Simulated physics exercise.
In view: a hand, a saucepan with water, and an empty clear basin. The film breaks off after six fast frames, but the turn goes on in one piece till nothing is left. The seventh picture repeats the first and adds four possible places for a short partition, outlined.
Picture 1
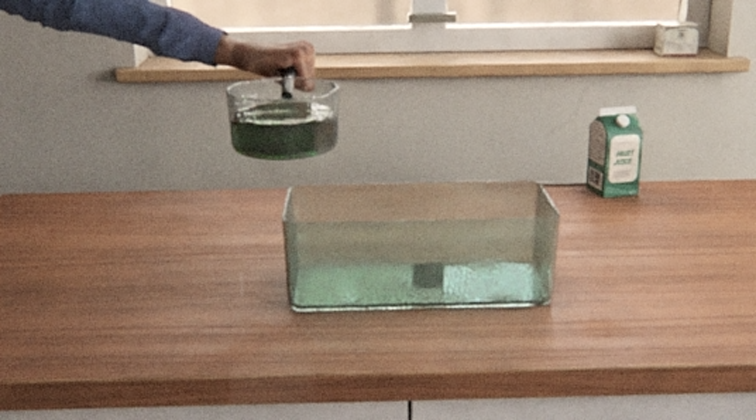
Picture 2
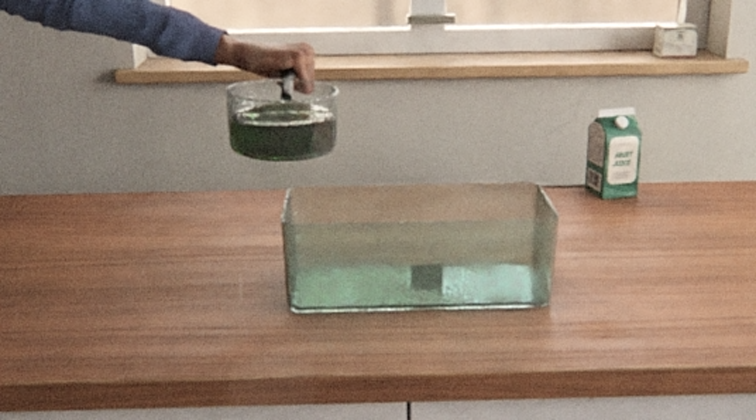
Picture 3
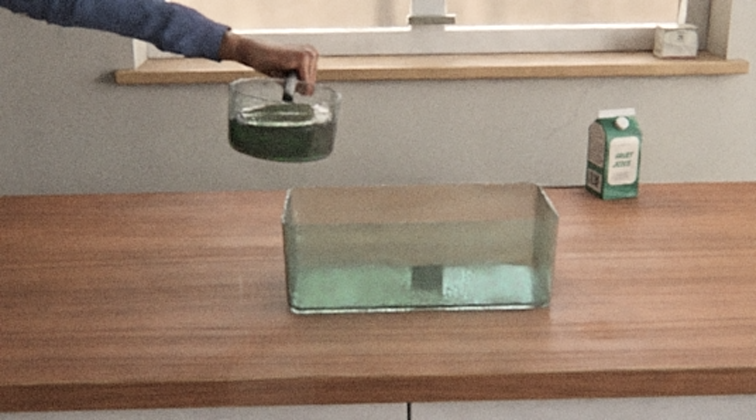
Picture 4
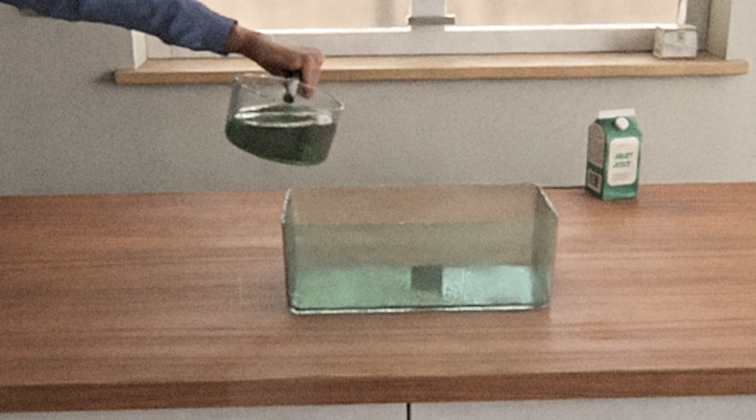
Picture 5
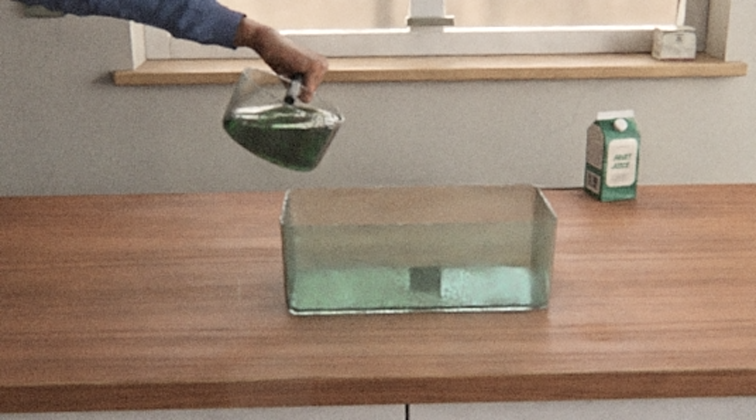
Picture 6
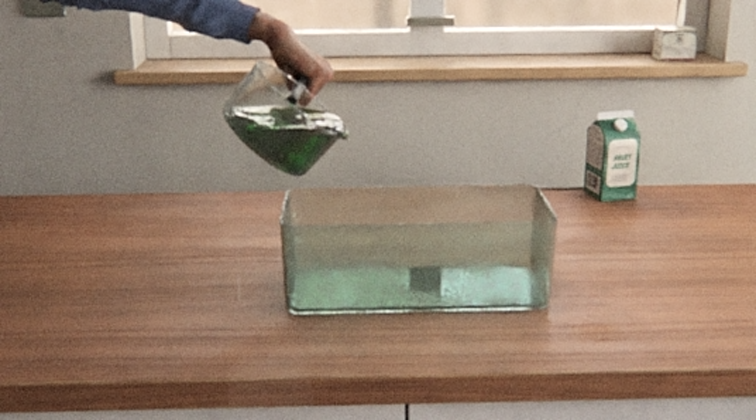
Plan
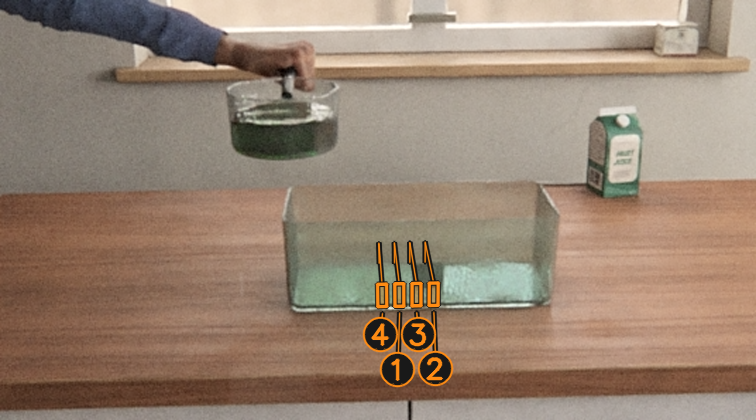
At a wooden counter below a window, a hand held a clear pot of green liquid above a glass basin, then gradually tilted it rightward until the liquid reached over the lip.
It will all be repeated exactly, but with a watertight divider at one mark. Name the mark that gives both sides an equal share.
4 works best here.
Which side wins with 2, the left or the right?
More ends on the left.
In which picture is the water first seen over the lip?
Picture 6.
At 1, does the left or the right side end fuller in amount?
The left one.
In orange, 1 at (399, 312); 2 at (433, 312); 3 at (416, 312); 4 at (382, 313).
With 1, about 78 % ends left of the wall and 21 % right of it.
With 2, about 88 % ends left of the wall and 11 % right of it.
With 3, about 90 % ends left of the wall and 10 % right of it.
With 4, about 52 % ends left of the wall and 48 % right of it.
